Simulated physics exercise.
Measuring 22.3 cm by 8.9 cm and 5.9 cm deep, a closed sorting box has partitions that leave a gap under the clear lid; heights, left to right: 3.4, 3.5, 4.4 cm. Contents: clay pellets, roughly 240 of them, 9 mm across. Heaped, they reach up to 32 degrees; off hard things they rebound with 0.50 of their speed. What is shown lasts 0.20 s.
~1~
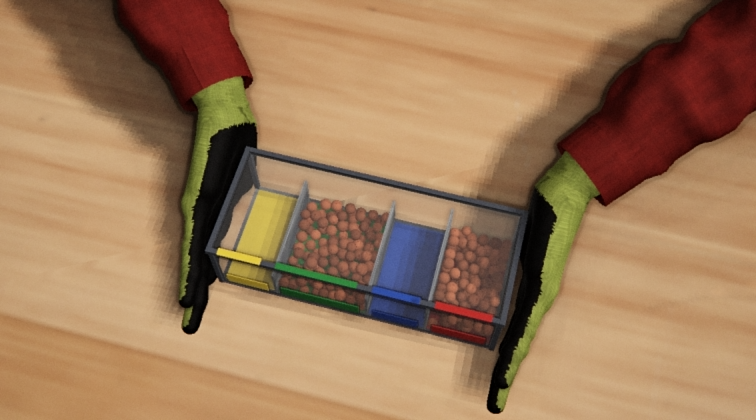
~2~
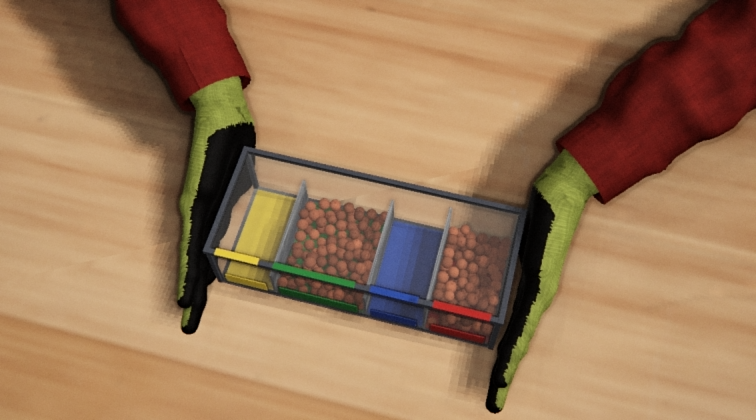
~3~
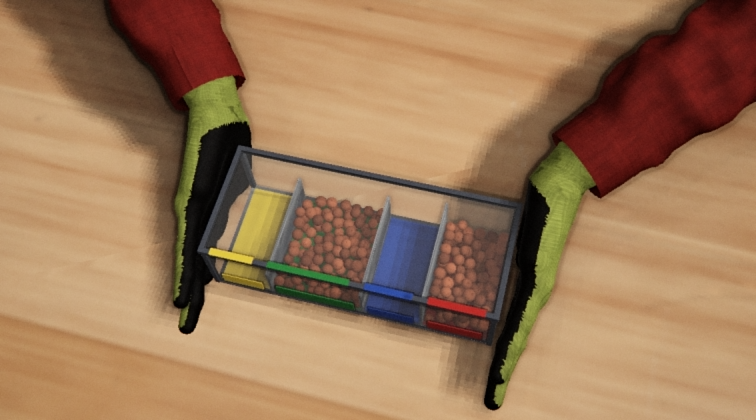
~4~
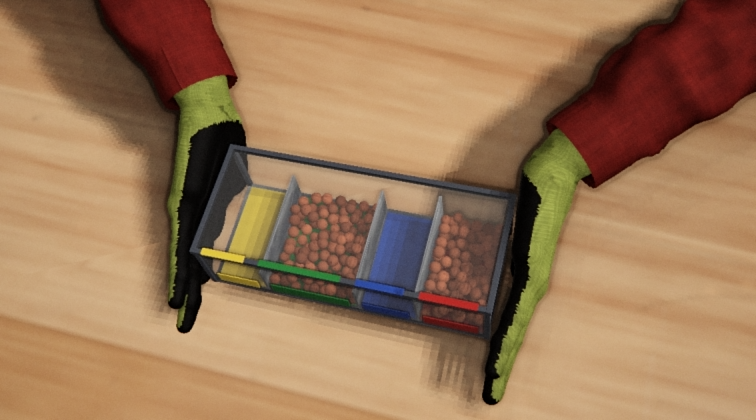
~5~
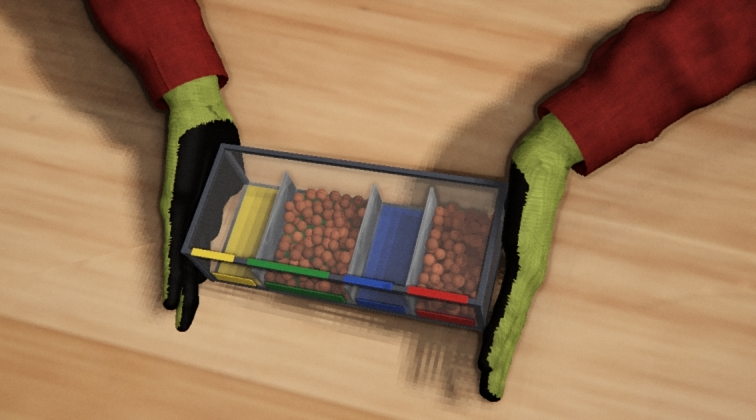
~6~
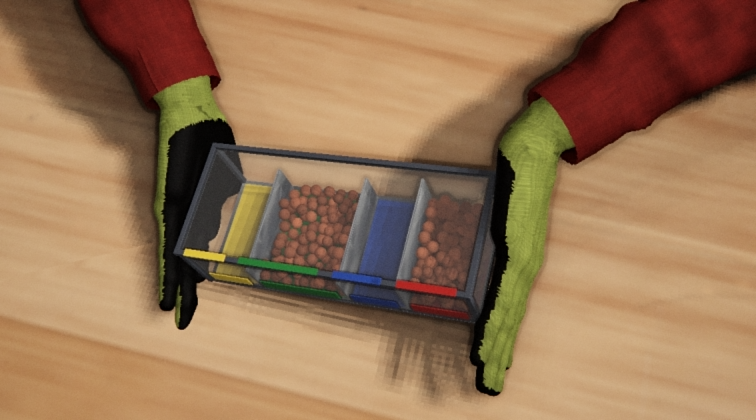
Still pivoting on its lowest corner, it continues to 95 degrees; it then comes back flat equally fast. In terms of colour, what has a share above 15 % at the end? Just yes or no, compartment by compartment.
Red gets a yes, blue gets a no, green gets a yes, yellow gets a yes.
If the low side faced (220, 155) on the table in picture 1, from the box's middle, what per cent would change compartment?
Something like 40 per cent of the pieces.
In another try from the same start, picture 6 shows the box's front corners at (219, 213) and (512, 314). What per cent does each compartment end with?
Red = 65 %; blue = 15 %; green = 20 %; yellow = 0 %.
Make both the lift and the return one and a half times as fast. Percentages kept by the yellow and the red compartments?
Yellow 35 %, red 40 %.
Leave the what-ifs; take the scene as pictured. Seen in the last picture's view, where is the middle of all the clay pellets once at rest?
(306, 264) or so.
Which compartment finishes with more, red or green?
The red one.
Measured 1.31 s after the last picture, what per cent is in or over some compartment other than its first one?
Close to 40 in a hundred.
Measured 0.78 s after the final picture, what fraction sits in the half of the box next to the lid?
Around 40 %.
Then, 0.78 s after the last picture, tilt 95 degrees; red 45 %, blue 5 %, green 40 %, yellow 10 %.
Then, 1.31 s after the last picture, tilt 42 degrees; red 40 %, blue 5 %, green 25 %, yellow 30 %.
Then, 1.89 s after the last picture, tilt 0 degrees; red 40 %, blue 5 %, green 25 %, yellow 35 %.
In the end, red 40 %, blue 5 %, green 25 %, yellow 35 %.
